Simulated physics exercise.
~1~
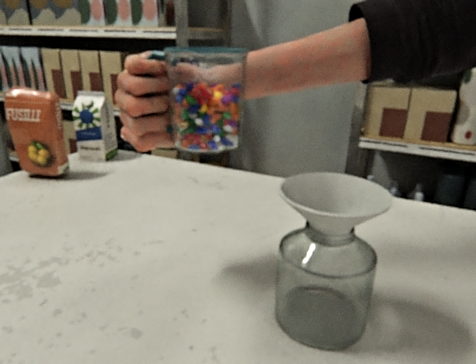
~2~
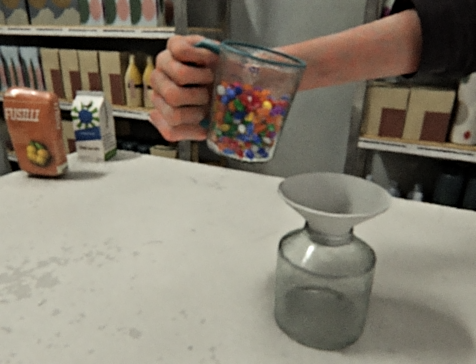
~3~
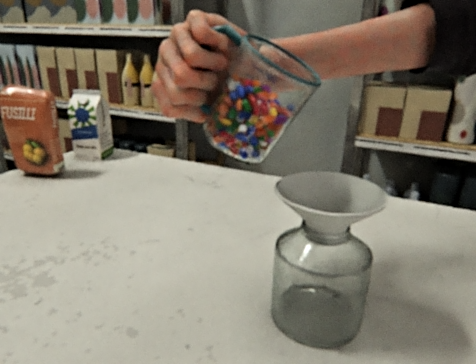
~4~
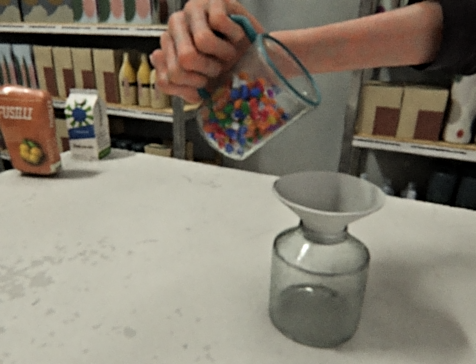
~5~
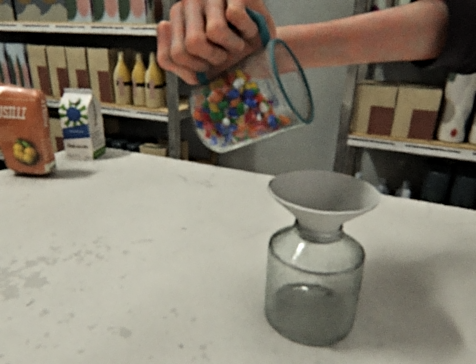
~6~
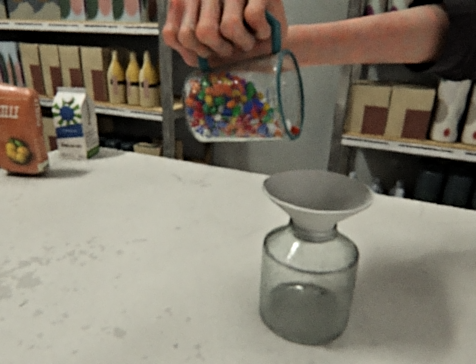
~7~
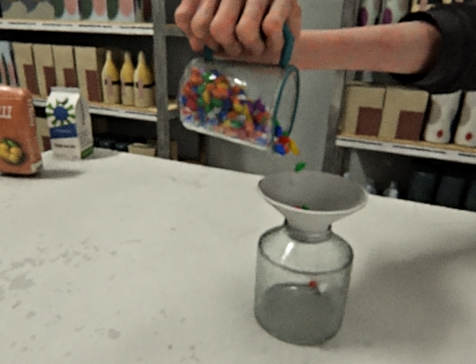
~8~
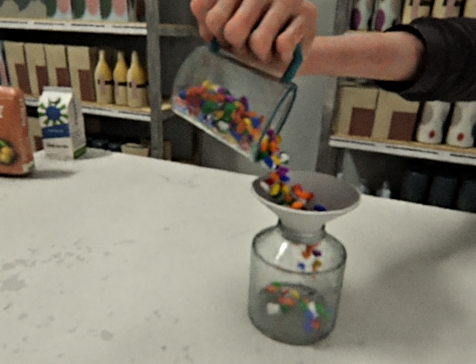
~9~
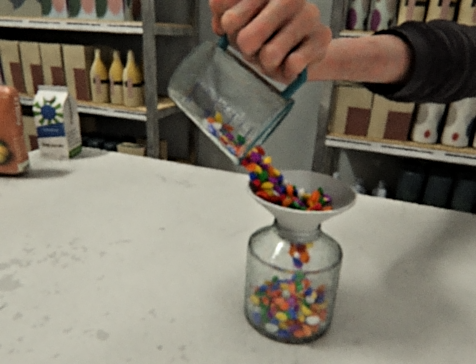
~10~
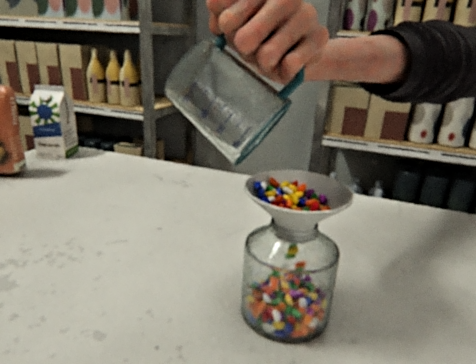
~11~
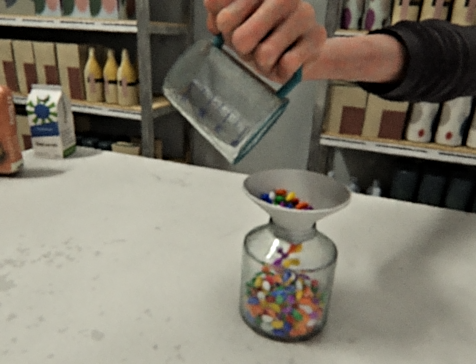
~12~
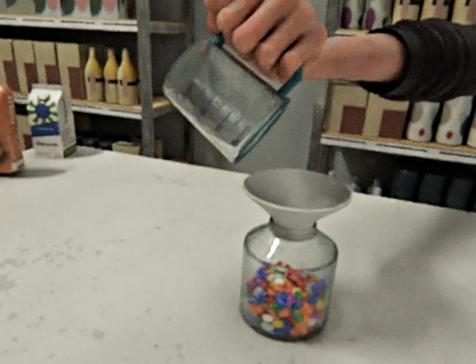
Colourful jelly beans pour from a hand-tilted clear cup through a funnel, all settling in the jar.
